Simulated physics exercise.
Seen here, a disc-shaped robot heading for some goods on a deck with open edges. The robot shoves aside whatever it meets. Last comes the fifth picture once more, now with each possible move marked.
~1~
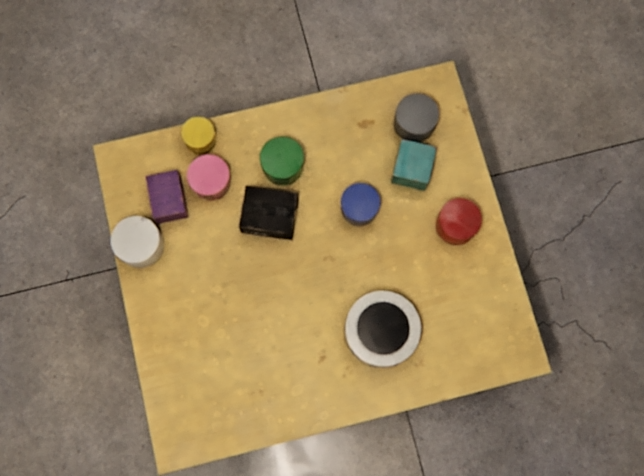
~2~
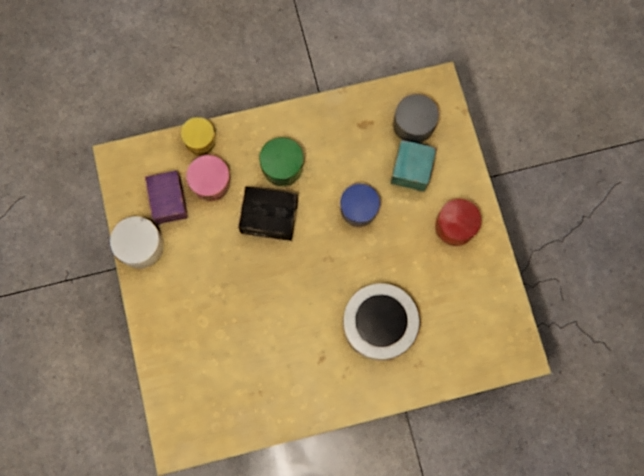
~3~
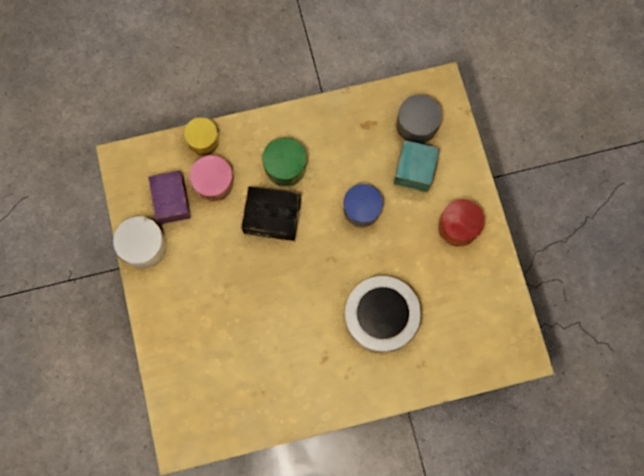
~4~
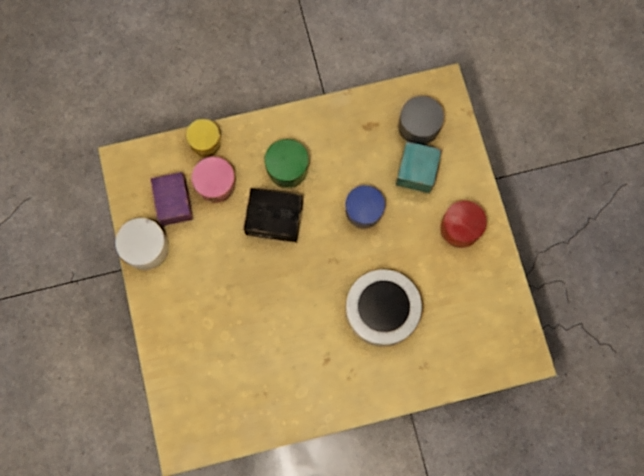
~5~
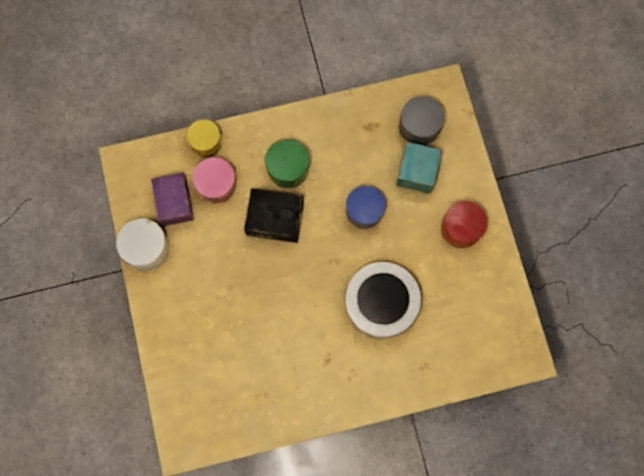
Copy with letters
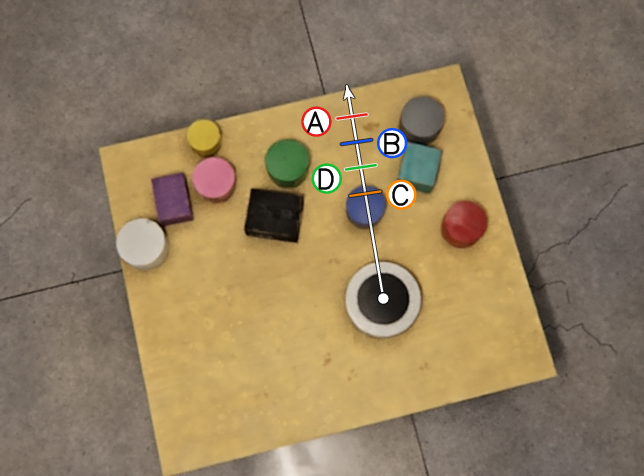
Wooden deck holding colourful canisters, crates and a black box, with a white-rimmed disc-shaped robot moving slowly up toward them.
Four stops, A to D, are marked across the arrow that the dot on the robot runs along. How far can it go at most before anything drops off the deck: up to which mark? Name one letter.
At B, and not beyond.
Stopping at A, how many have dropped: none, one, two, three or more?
In all, one.
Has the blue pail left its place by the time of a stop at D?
Yes.
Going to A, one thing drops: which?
The blue pail.
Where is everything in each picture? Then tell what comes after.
Black box (269, 213); red canister (458, 222); turquoise crate (414, 165), in the first picture.
Robot (380, 323); grey canister (416, 119), in the second picture.
Robot (382, 314); white canister (140, 243), in the third picture.
Robot (383, 308); green pail (287, 164), in the fourth picture.
Robot (382, 301); purple crate (172, 200); black box (274, 216); red canister (463, 225), in the fifth picture.
On the marked copy, A at (352, 116); B at (356, 142); C at (365, 194); D at (361, 167); the arrow from (383, 299) to (347, 86); the white dot at (383, 299).
Taking B. A third of the way, robot (372, 243); blue pail (362, 191); yellow pail (205, 139).
Two thirds of the way, robot (363, 187); blue pail (351, 138); yellow pail (205, 139).
When it is over, robot (356, 147); blue pail (344, 99); yellow pail (205, 139); nothing has fallen.
As for the rest, A drops the blue pail; C is safe but short; D is safe but short.
